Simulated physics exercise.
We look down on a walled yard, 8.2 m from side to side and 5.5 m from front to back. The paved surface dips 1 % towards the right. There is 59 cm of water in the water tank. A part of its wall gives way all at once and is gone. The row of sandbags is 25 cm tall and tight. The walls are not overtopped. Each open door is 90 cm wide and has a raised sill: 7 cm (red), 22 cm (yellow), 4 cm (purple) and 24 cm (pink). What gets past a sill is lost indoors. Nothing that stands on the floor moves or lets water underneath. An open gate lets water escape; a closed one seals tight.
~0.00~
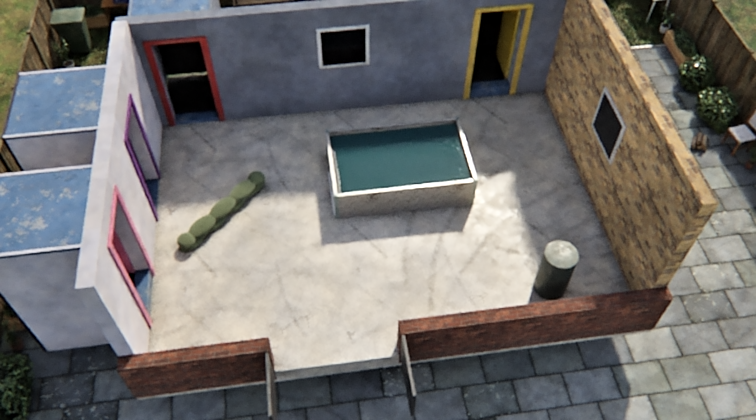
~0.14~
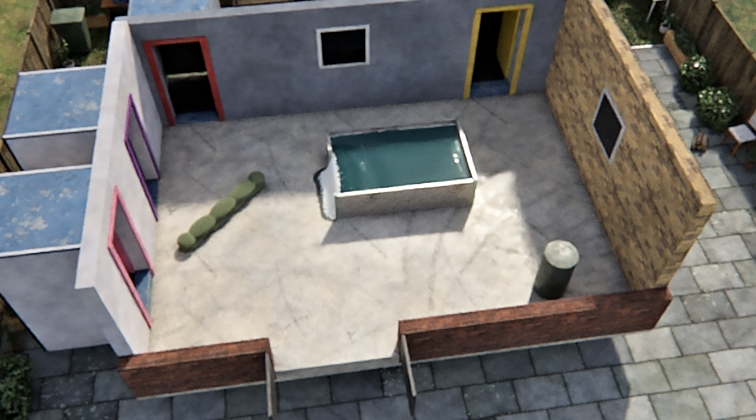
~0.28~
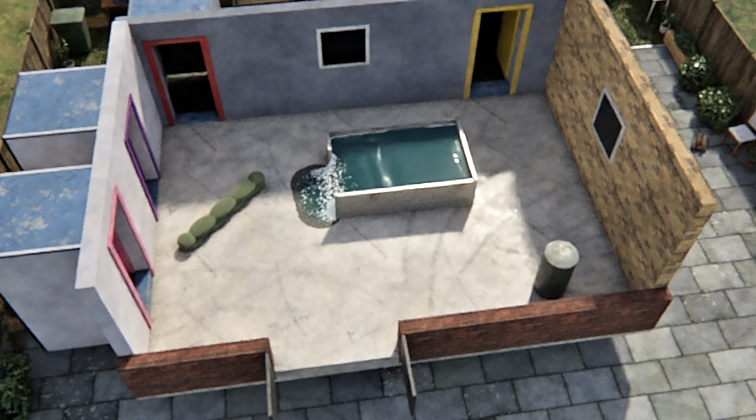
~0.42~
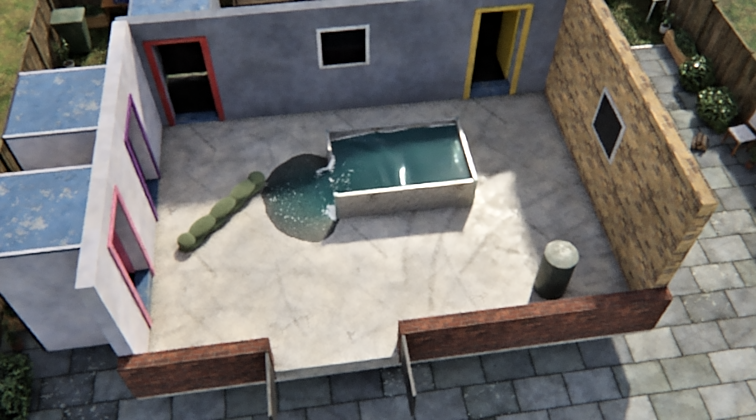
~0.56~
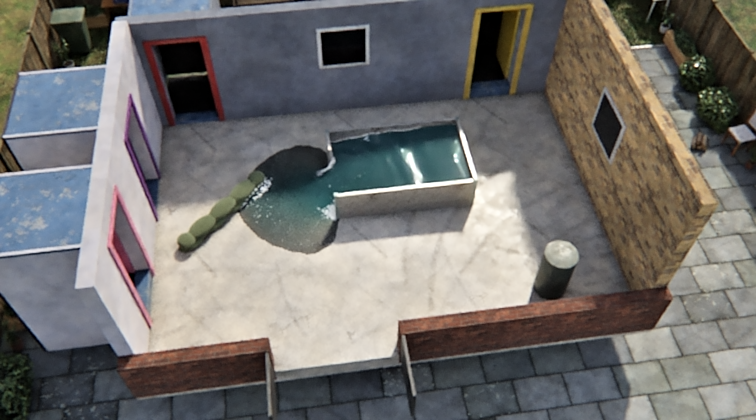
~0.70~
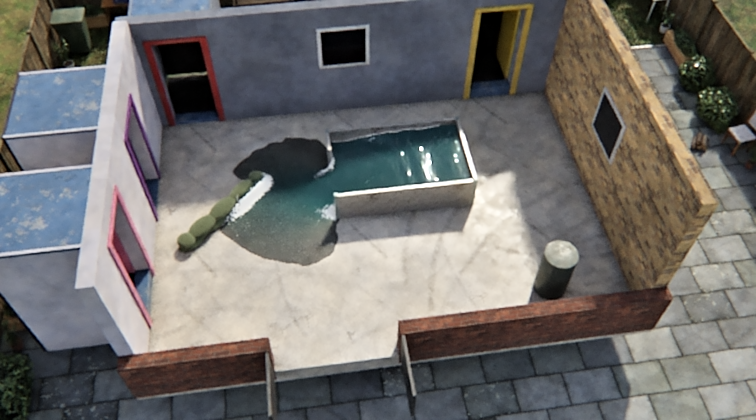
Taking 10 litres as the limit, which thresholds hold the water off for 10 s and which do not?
Door by door: At the red door it goes over the limit; at the yellow door it does not reach the limit; at the purple door it goes over the limit; at the pink door it stays under the limit.
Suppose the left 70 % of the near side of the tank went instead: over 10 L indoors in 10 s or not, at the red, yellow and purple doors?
Then: Red not over, yellow under, purple not over.
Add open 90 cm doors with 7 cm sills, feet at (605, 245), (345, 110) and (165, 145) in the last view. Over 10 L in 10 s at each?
In that order: Below, not over, over.
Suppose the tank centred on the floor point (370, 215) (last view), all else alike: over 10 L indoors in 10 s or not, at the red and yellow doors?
Against that limit: Red not over, yellow not over.
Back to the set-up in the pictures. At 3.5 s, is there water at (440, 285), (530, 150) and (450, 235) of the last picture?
In that order: Not reached, not reached, not reached.
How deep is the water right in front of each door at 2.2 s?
Depths in cm: Red 11, yellow 0, purple 0, pink 17.
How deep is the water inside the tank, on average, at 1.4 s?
Some 42 cm.
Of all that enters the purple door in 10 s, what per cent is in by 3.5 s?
Some 0 per cent by then.
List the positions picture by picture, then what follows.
The first frame shows the water tank at (399, 158) is whole and still, 59 cm deep.
In the second frame, water pours out at (335, 187) and has run 0.6 m, to (325, 172); typically 8 cm deep outside, 59 cm at the water tank's back.
In the third frame, the front is at (297, 177), 0.9 m from the gap at (335, 188); 0.9 m2 of floor is under water; 59 cm left at the back of the water tank.
In the fourth frame, the front is at (267, 187), 1.3 m from the gap at (335, 189); 2.0 m2 of floor is under water; 59 cm left at the back of the water tank.
In the fifth frame, the front is at (242, 209), 1.8 m from the gap at (335, 189); 2.9 m2 of floor is under water; 59 cm left at the back of the water tank.
In the sixth frame, the front is at (223, 226), 2.2 m from the gap at (335, 189); 3.7 m2 of floor is under water; 59 cm left at the back of the water tank.
After 1.4 s water covers 20 % of the floor and is deepest (32 cm) near (332, 202); red door not reached, yellow door not reached, purple door not reached, pink door not reached.
After 2.2 s water covers 30 % of the floor and is deepest (42 cm) near (148, 373); red door 11 cm at the sill, 1 L in, yellow door not reached, purple door not reached, pink door 17 cm at the sill, 0 L in.
After 3.5 s water covers 35 % of the floor and is deepest (30 cm) near (159, 372); red door 13 cm at the sill, 19 L in, yellow door not reached, purple door 4 cm at the sill, 0 L in, pink door 19 cm at the sill, 0 L in.
After 6.0 s water covers 65 % of the floor and is deepest (14 cm) near (217, 271); red door 7 cm at the sill, 36 L in, yellow door not reached, purple door 9 cm at the sill, 14 L in, pink door 11 cm at the sill, 0 L in.
After 10.0 s water covers 90 % of the floor and is deepest (8 cm) near (626, 313); red door 7 cm at the sill, 38 L in, yellow door 3 cm at the sill, 0 L in, purple door 4 cm at the sill, 44 L in, pink door 6 cm at the sill, 0 L in.
